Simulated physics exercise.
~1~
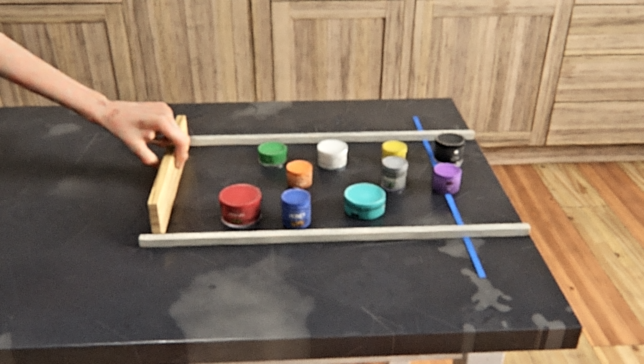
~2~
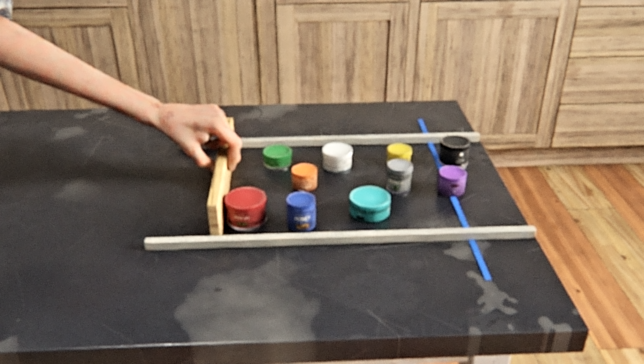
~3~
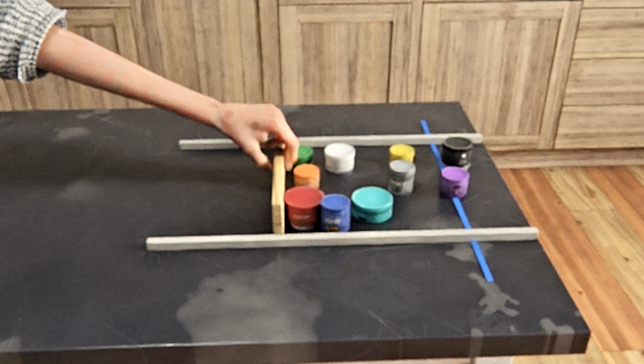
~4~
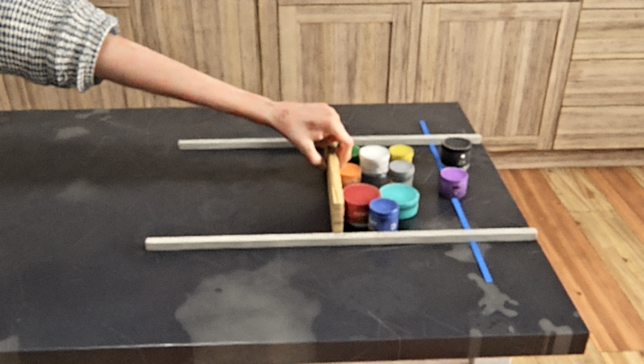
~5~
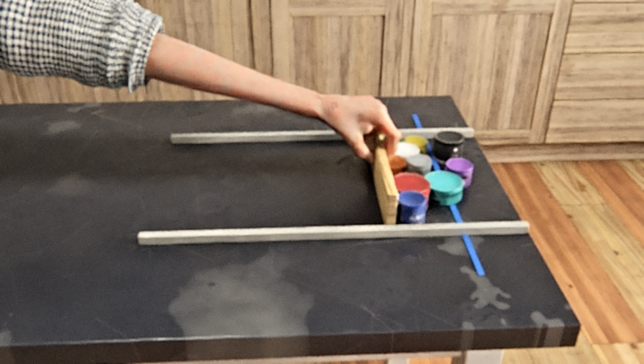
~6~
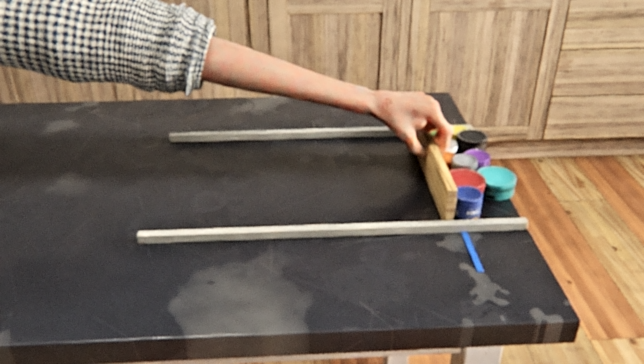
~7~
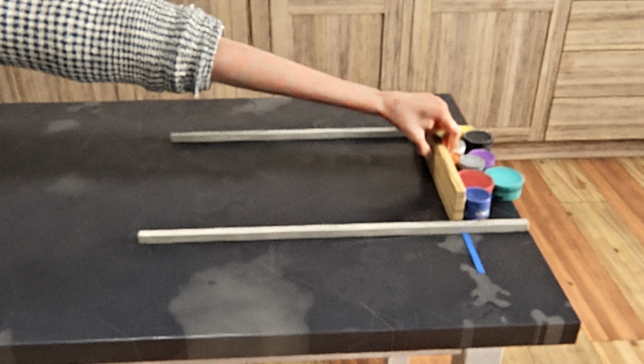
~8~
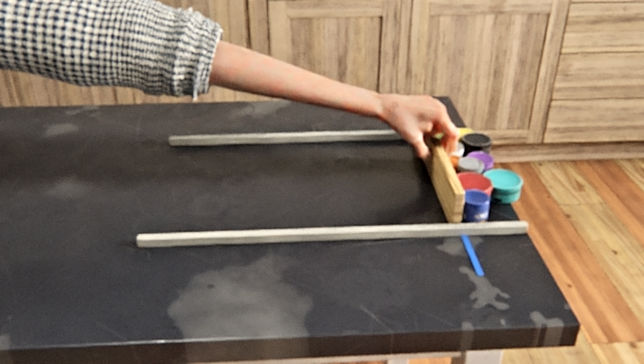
A hand sliding a wooden board rightward, bunching colourful paint pots past blue tape to the table's edge, where none fall.
